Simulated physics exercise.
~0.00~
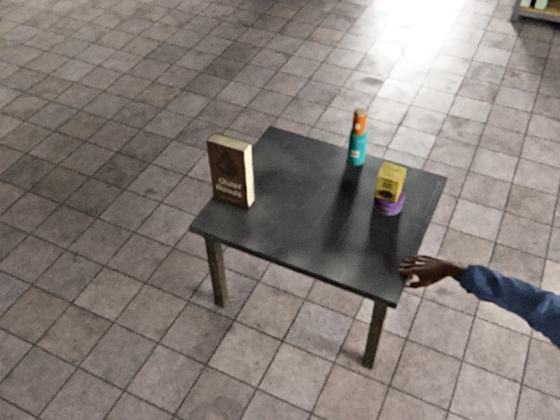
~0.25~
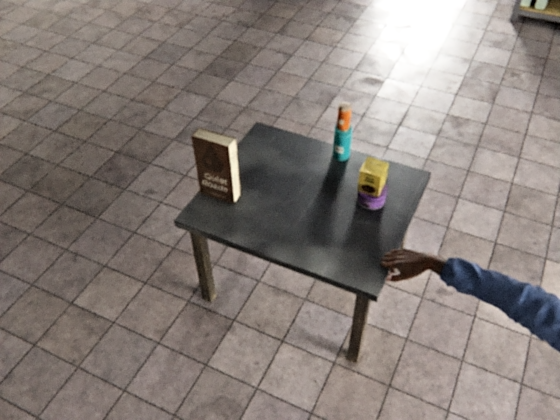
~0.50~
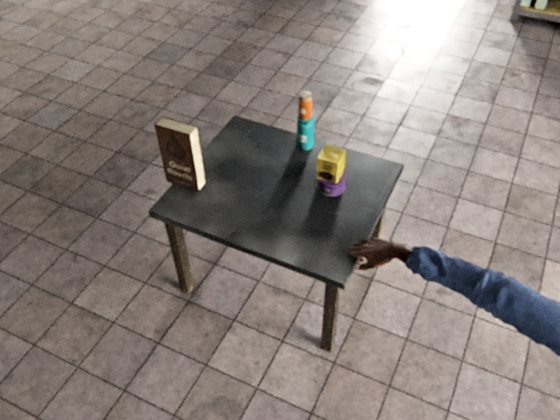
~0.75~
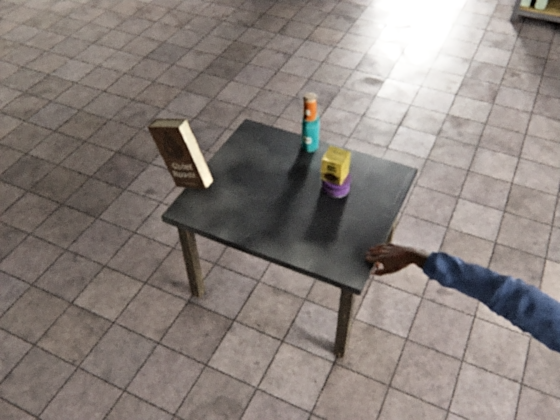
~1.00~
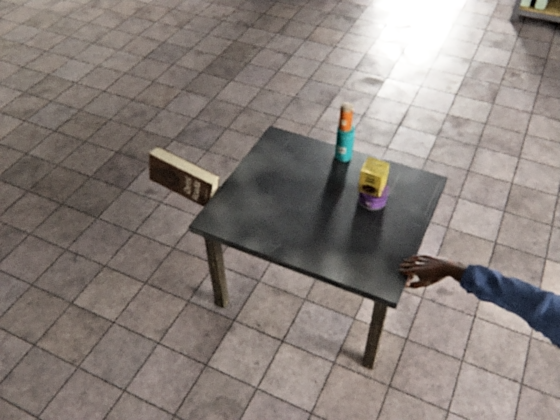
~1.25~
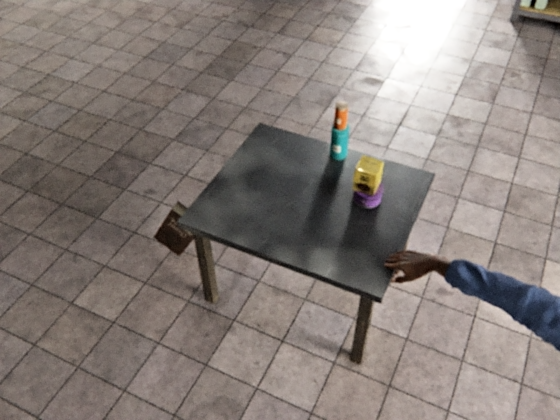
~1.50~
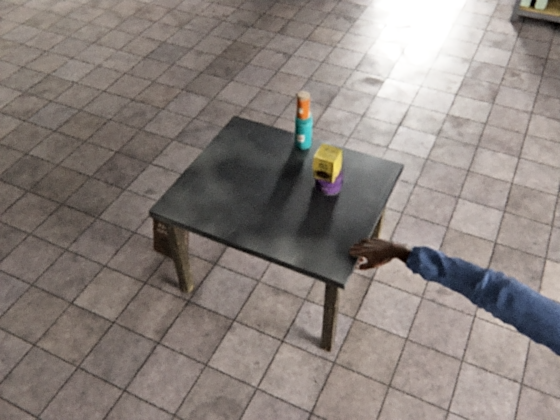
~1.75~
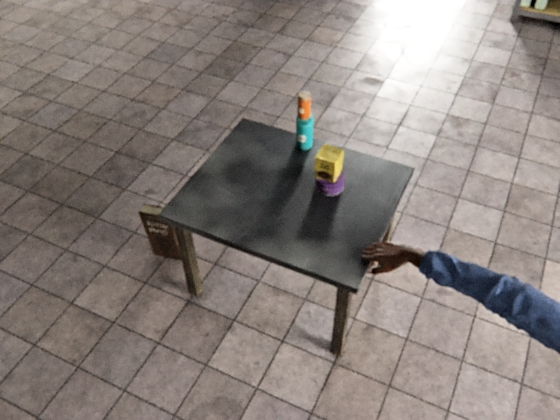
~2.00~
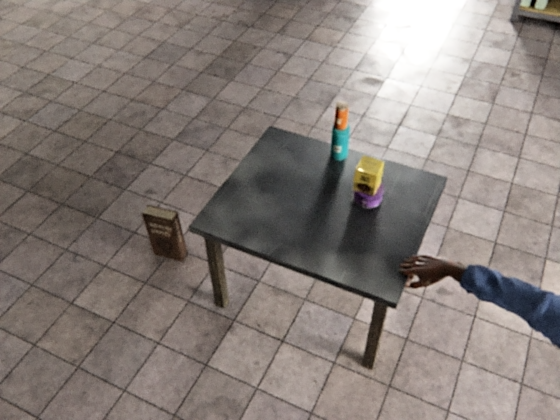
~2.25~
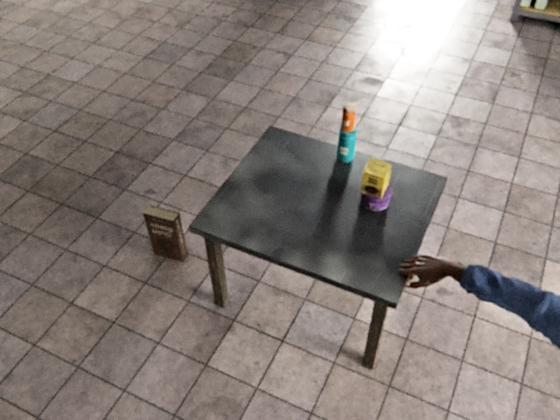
On a grey tiled floor seen from above at an angle, a dark table stands with a brown book upright near its left corner. Toward the back right are a turquoise jar topped by an orange shaker and a yellow carton on a purple tub. A blue-sleeved arm reaches in from the right, its hand at the table's near right corner, as the table shifts left, then right, then left and right again. The book tilts, tips over the left edge and drops to the floor. It ends standing beside the table, while both stacks remain upright on top.
